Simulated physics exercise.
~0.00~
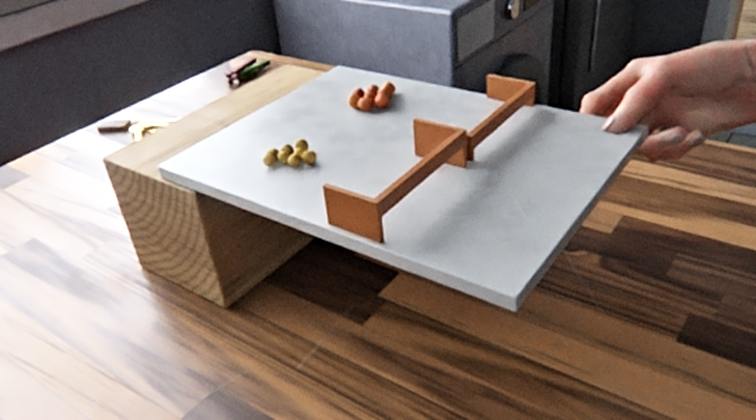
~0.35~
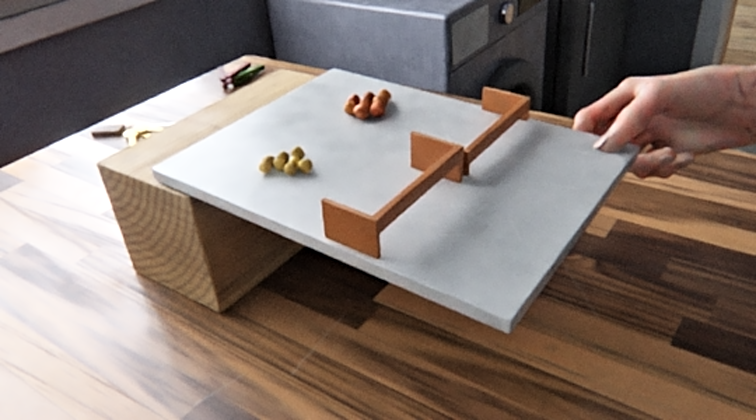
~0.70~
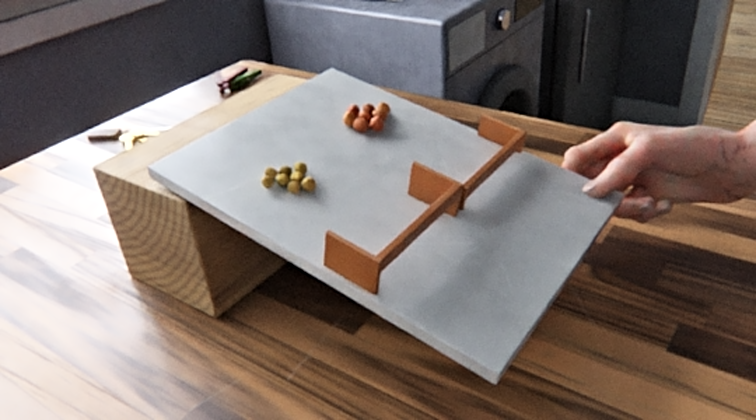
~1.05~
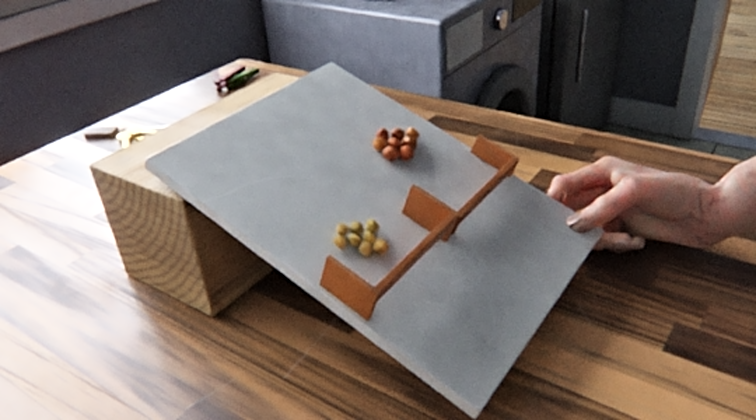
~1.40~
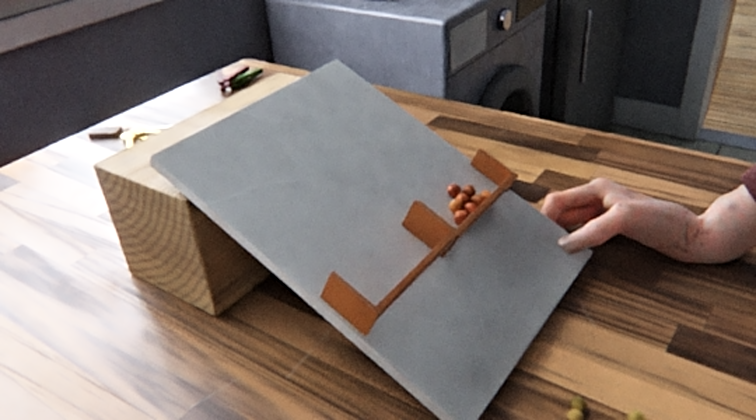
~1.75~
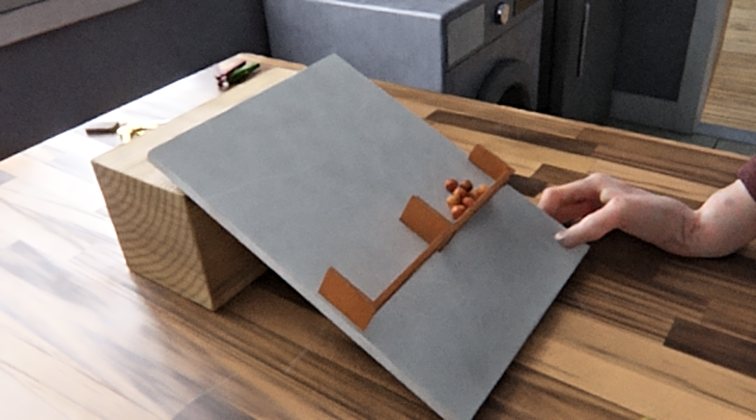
On a striped wooden counter in a room with grey furnishings, seen from above at a slight angle, a pale board rests on a wooden block at the left while a hand holds its right end. Yellow-green pieces sit nearer the viewer and reddish-brown ones farther back, each uphill of an orange raised strip. The hand lowers its end, and the board tilts steadily while both batches at first hold their places. As it steepens, both slide down toward the strips. The nearer batch passes under its strip and off the board, while the farther batch stays gathered behind its own.
